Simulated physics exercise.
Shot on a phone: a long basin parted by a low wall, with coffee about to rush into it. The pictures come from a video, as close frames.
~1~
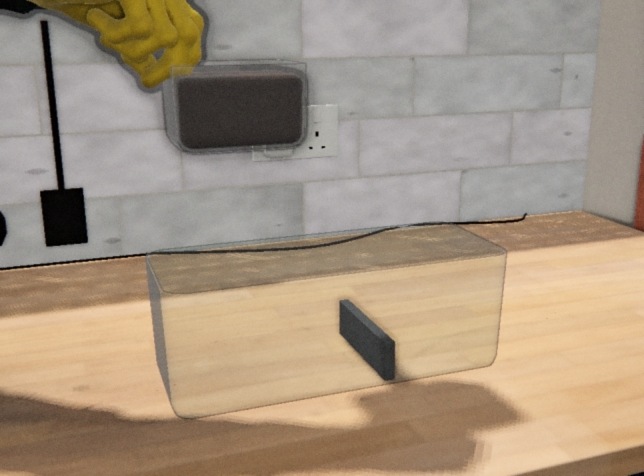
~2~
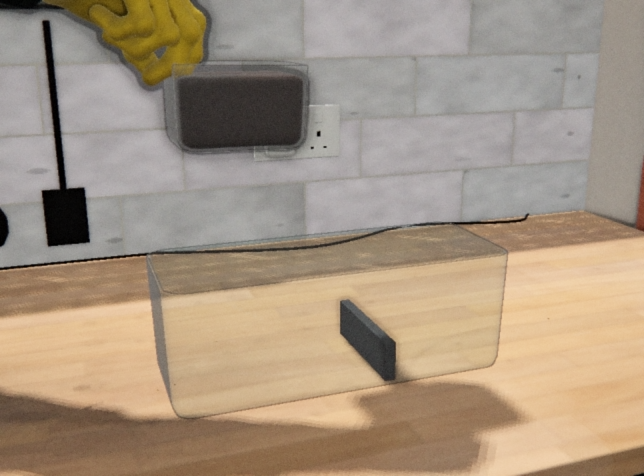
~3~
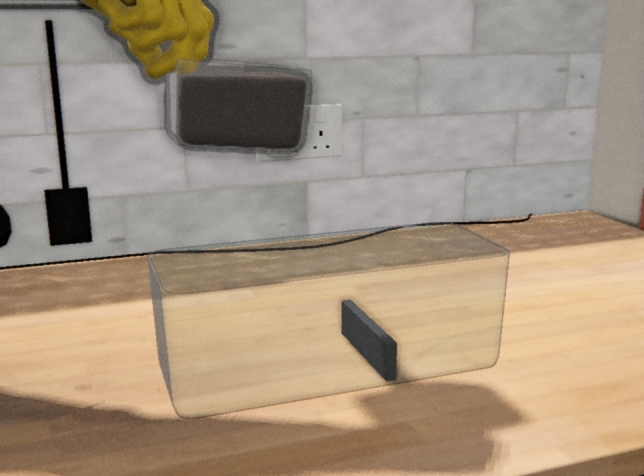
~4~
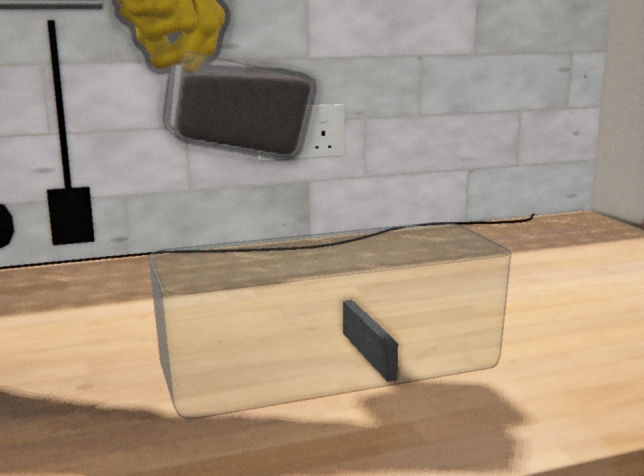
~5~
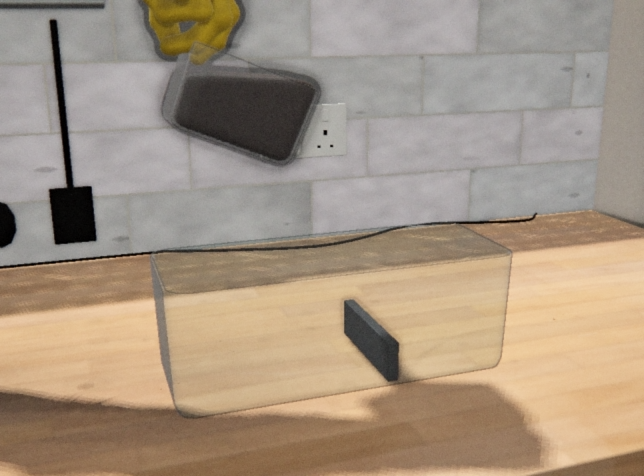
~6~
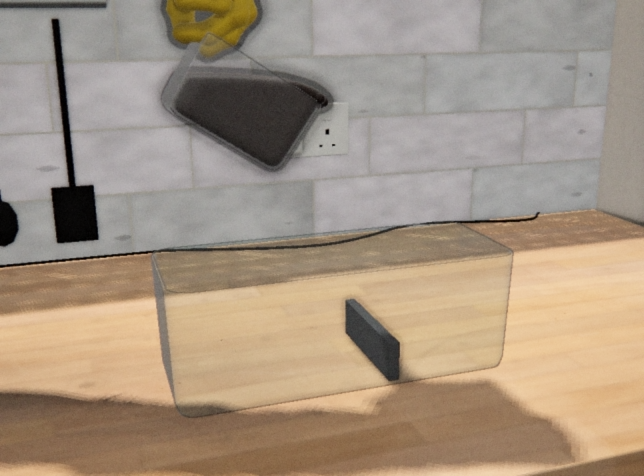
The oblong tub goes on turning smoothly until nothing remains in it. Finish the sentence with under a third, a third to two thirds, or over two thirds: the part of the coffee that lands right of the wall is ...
It is a third to two thirds.
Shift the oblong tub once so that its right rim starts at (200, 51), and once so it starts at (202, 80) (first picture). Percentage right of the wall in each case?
About 10 % the first time, about 10 % the second.
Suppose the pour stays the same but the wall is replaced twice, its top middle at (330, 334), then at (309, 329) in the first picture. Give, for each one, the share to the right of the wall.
I'd expect near 80 percent the first time and near 90 percent the next.
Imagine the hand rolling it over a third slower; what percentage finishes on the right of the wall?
I'd say roughly 60 in every hundred ends up there.
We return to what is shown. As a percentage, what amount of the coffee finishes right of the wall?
Roughly 45 %.
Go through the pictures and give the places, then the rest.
It leans 0°; its right rim is at (295, 64); the coffee meets the walls at (169, 78) and (291, 74); the long basin's rim runs from (153, 274) to (478, 238); the wall's top is at (365, 321), in the first frame.
It leans 1°; its right rim is at (296, 66); the coffee meets the walls at (171, 77) and (293, 75), in the second frame.
It leans 6°; its right rim is at (300, 71); the coffee meets the walls at (174, 75) and (296, 76), in the third frame.
It leans 13°; its right rim is at (304, 79); the coffee meets the walls at (178, 75) and (300, 78), in the fourth frame.
It leans 22°; its right rim is at (307, 91); the coffee meets the walls at (178, 79) and (305, 81); 1 per cent is over the edge, in the fifth frame.
It leans 33°; its right rim is at (309, 104); the coffee meets the walls at (177, 78) and (304, 90); 5 per cent is over the edge, in the sixth frame.
A moment on, the oblong tub is tipped on its side and 27 per cent is still to pour, 7 is left of the wall and 20 right of it.
Next, the oblong tub is tipped right over and 6 per cent is still to pour, 37 is left of the wall and 50 right of it.
Then the oblong tub is tipped right over and 1 per cent is still to pour, 50 is left of the wall and 46 right of it.
Later the oblong tub is tipped right over and 0 per cent is still to pour, 52 is left of the wall and 46 right of it.
At rest 52 per cent lies left of the wall, 46 right of it and 1 outside.
